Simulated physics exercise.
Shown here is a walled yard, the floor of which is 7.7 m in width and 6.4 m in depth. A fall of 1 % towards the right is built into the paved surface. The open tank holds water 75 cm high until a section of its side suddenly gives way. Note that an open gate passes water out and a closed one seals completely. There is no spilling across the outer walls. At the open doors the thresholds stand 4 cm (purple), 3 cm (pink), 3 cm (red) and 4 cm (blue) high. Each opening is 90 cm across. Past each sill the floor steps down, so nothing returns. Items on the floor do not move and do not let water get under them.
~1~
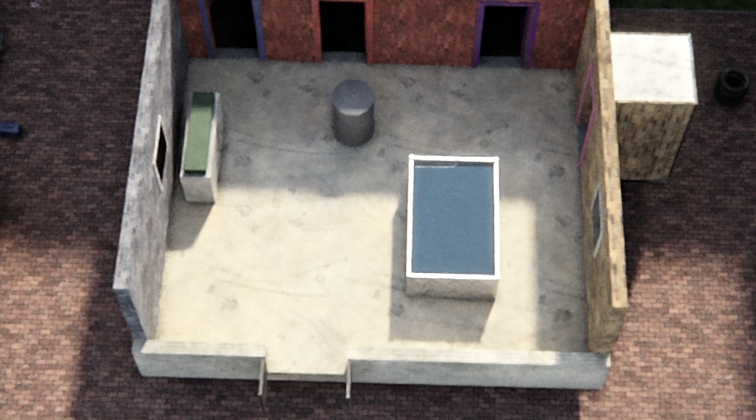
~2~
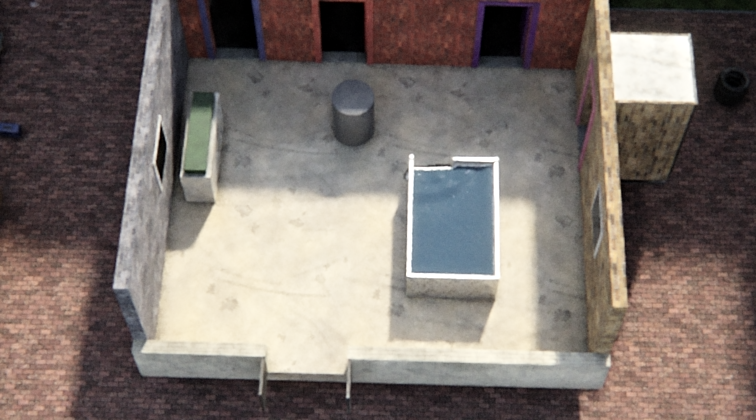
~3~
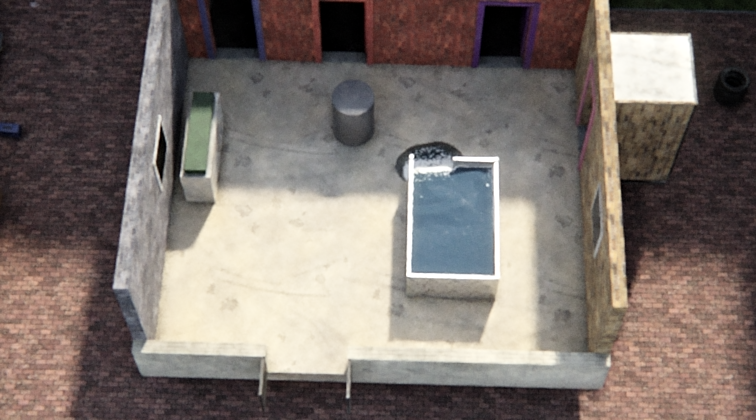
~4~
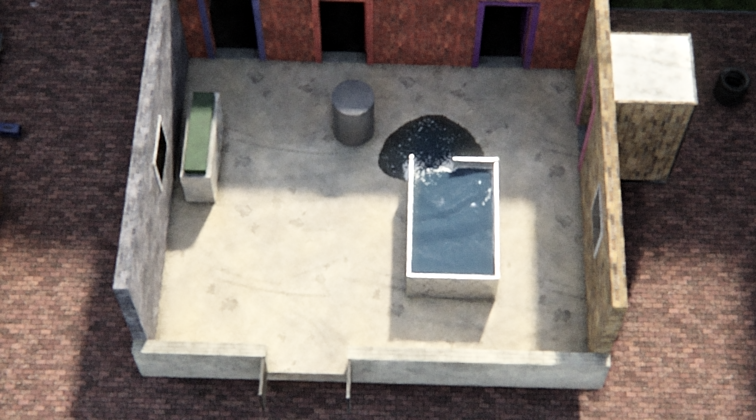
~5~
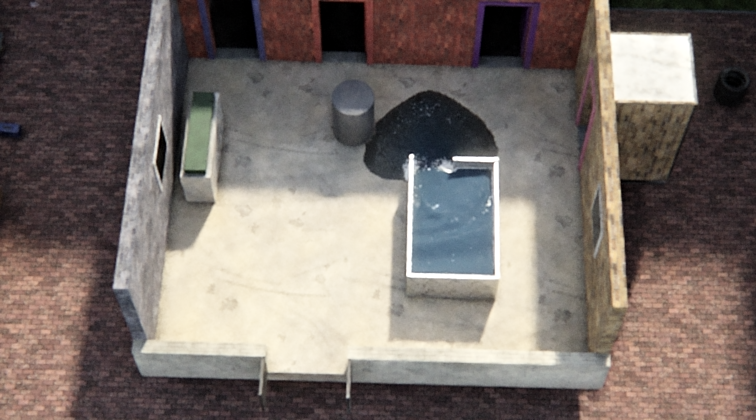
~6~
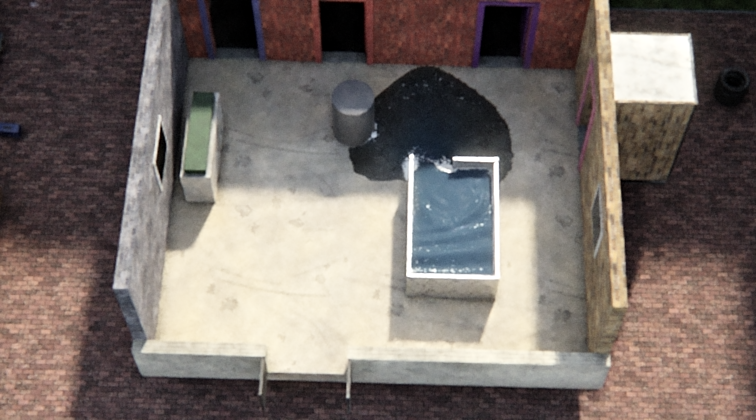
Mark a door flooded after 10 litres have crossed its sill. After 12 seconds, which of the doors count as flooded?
Purple door: Flooded; pink door: Flooded; red door: Flooded; blue door: Flooded.
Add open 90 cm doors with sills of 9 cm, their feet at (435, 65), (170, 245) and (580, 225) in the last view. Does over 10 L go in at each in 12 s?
First doorway gets there, second falls short, third falls short.
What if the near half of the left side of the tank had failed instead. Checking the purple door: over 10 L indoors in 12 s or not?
Note: Purple door, short of the limit.
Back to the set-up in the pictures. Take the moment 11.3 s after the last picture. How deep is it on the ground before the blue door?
The depth there is near 4.5 cm.
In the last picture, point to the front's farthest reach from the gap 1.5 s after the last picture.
About pixel (253, 63).
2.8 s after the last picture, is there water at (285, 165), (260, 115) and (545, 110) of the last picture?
Respectively: Got hit, got hit, got hit.
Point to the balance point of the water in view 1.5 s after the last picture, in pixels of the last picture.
Centre: Approx. (440, 188) px.
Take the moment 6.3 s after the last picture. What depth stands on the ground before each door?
Depth readings (cm): Purple = 7; pink = 7; red = 7; blue = 8.
Then, 0.7 s after the last picture water covers 20 % of the floor and is deepest (34 cm) near (370, 67); purple door 12 cm at the sill, 8 L in, pink door not reached, red door 12 cm at the sill, 3 L in, blue door not reached.
Then, 1.5 s after the last picture water covers 25 % of the floor and is deepest (34 cm) near (424, 68); purple door 17 cm at the sill, 56 L in, pink door not reached, red door 14 cm at the sill, 50 L in, blue door not reached.
Then, 2.8 s after the last picture water covers 35 % of the floor and is deepest (26 cm) near (570, 81); purple door 11 cm at the sill, 121 L in, pink door 5 cm at the sill, 1 L in, red door 11 cm at the sill, 122 L in, blue door 4 cm at the sill, 0 L in.
Then, 6.3 s after the last picture water covers 70 % of the floor and is deepest (16 cm) near (570, 88); purple door 7 cm at the sill, 188 L in, pink door 7 cm at the sill, 31 L in, red door 7 cm at the sill, 196 L in, blue door 8 cm at the sill, 10 L in.
Then, 11.3 s after the last picture water covers 95 % of the floor and is deepest (10 cm) near (570, 88); purple door 6 cm at the sill, 218 L in, pink door 5 cm at the sill, 65 L in, red door 4 cm at the sill, 221 L in, blue door 5 cm at the sill, 41 L in.
